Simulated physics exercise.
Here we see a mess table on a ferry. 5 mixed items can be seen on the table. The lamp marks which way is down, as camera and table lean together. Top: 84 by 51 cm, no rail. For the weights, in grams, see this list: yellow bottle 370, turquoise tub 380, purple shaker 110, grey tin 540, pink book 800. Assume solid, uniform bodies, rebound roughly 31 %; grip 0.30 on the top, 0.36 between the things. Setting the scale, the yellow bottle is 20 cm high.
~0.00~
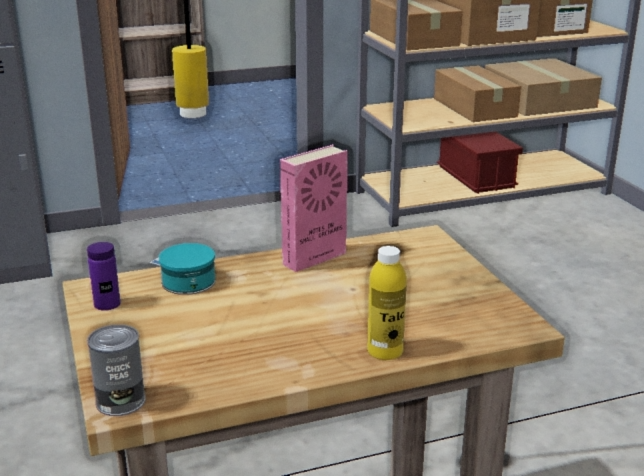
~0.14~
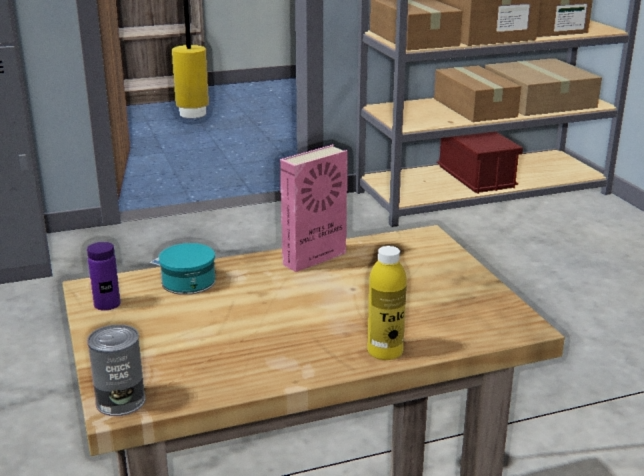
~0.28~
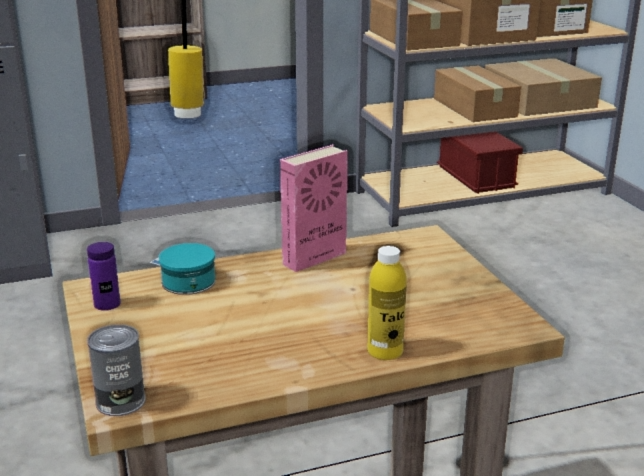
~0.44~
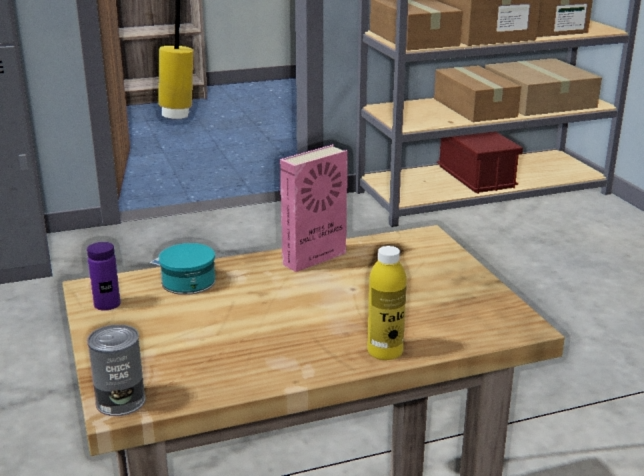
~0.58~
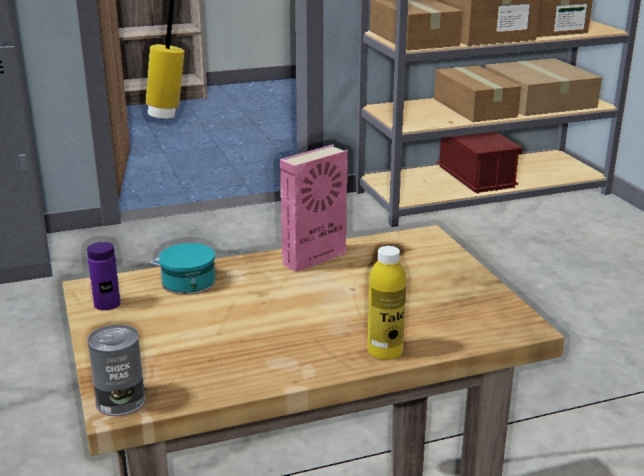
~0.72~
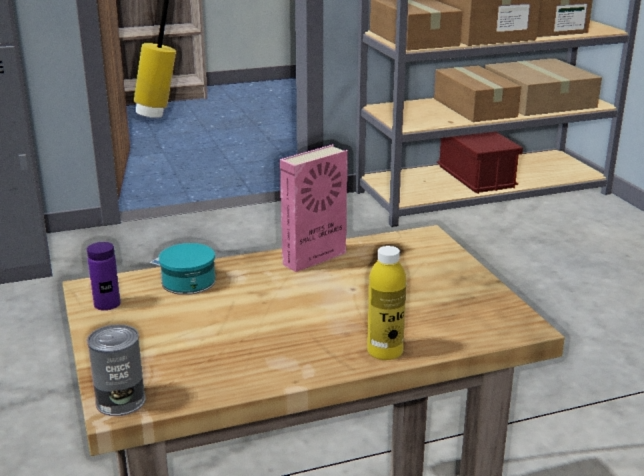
In a room with a wooden table holding a yellow bottle, pink book, grey tin, purple shaker and turquoise tub, a hanging yellow cylinder swung gradually left while the five items stayed still.
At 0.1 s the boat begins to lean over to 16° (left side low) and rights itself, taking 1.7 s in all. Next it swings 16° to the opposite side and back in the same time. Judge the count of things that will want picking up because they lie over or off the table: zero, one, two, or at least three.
The count is zero.
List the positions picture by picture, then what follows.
Boat level; yellow bottle (387, 302); turquoise tub (188, 269), in the first frame.
Boat level; pink book (315, 208); purple shaker (104, 276), in the second frame.
Heel 2°, left side down; grey tin (117, 370); pink book (315, 208), in the third frame.
Heel 6°, left side down; purple shaker (104, 276); grey tin (117, 370), in the fourth frame.
Heel 10°, left side down; pink book (315, 208); purple shaker (104, 276), in the fifth frame.
Heel 13°, left side down; yellow bottle (387, 302); turquoise tub (188, 269), in the sixth frame.
By 1.22 s, heel 12°, left side down.
By 2.02 s, heel 3°, right side down.
By 2.62 s, heel 16°, right side down.
By 3.52 s, boat level.
When it is over (4.0 s), all 5 within 5 cm of the start. End places, in pixels of the last picture, yellow bottle near (387, 302), turquoise tub near (188, 269).
